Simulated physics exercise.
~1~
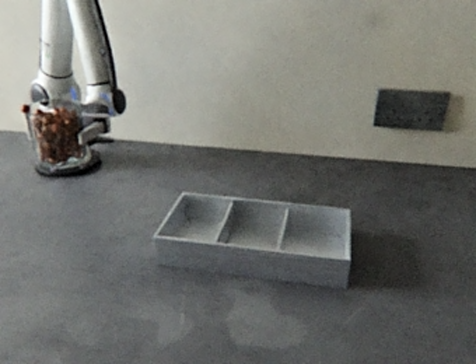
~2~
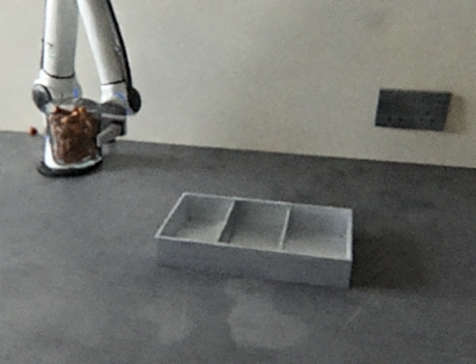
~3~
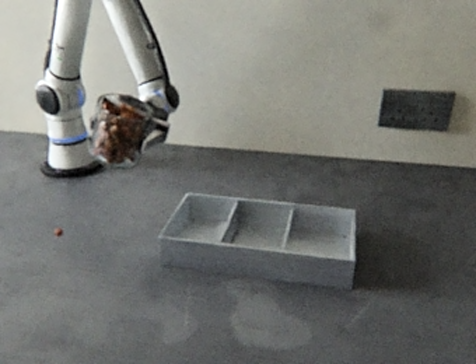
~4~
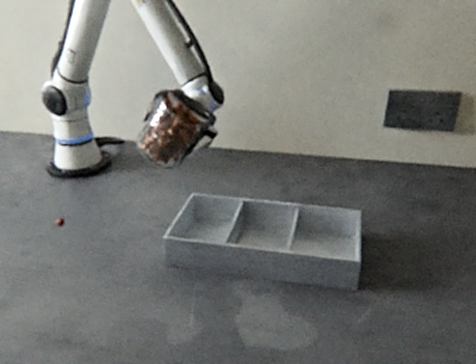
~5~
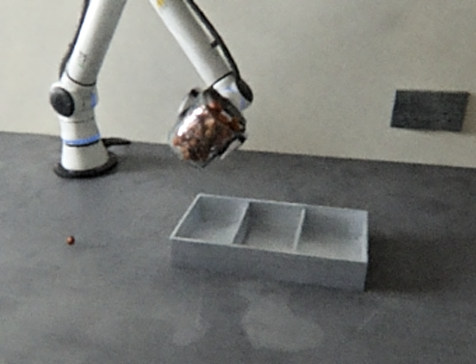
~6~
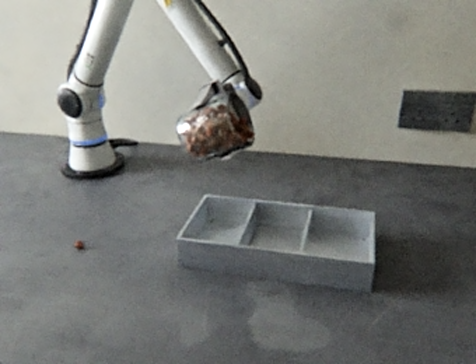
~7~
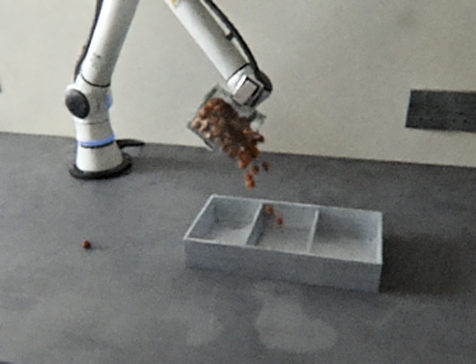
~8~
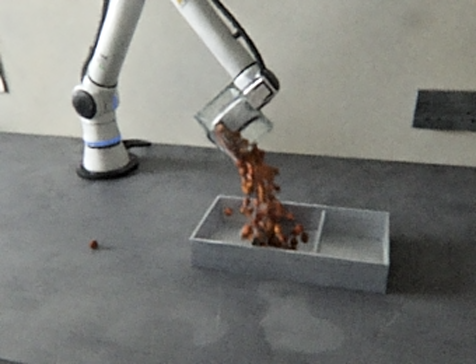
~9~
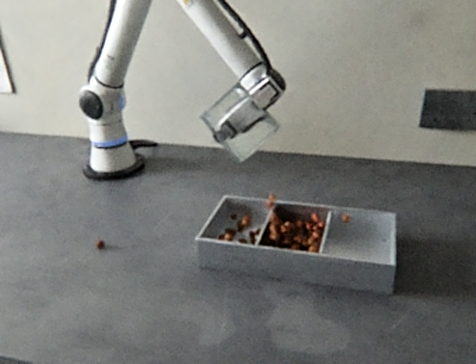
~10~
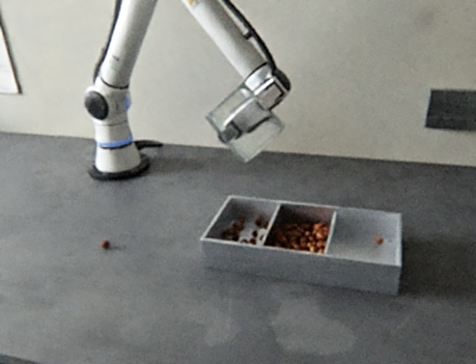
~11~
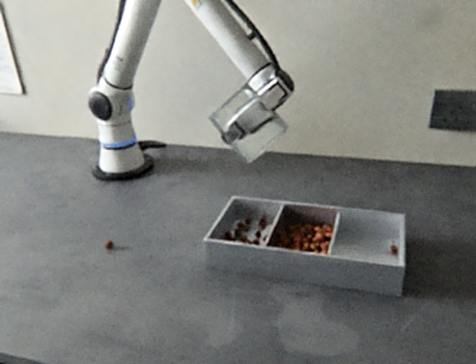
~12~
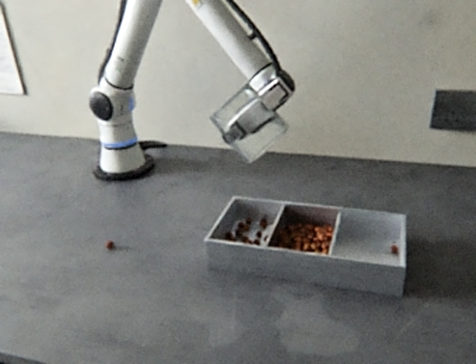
On a dark grey table top against a pale wall, seen from slightly above, a white robot arm at the left holds a clear tumbler full of reddish-brown hazelnuts. A grey tray with three compartments sits near the middle, and a dark panel hangs on the wall at right. The arm swings the tumbler right and lifts it, leaving a single nut on the table. It then tips the tumbler over, and the nuts pour down in a stream. Most settle in the middle compartment, some in the left one and one in the right, while the emptied tumbler stays tilted above.
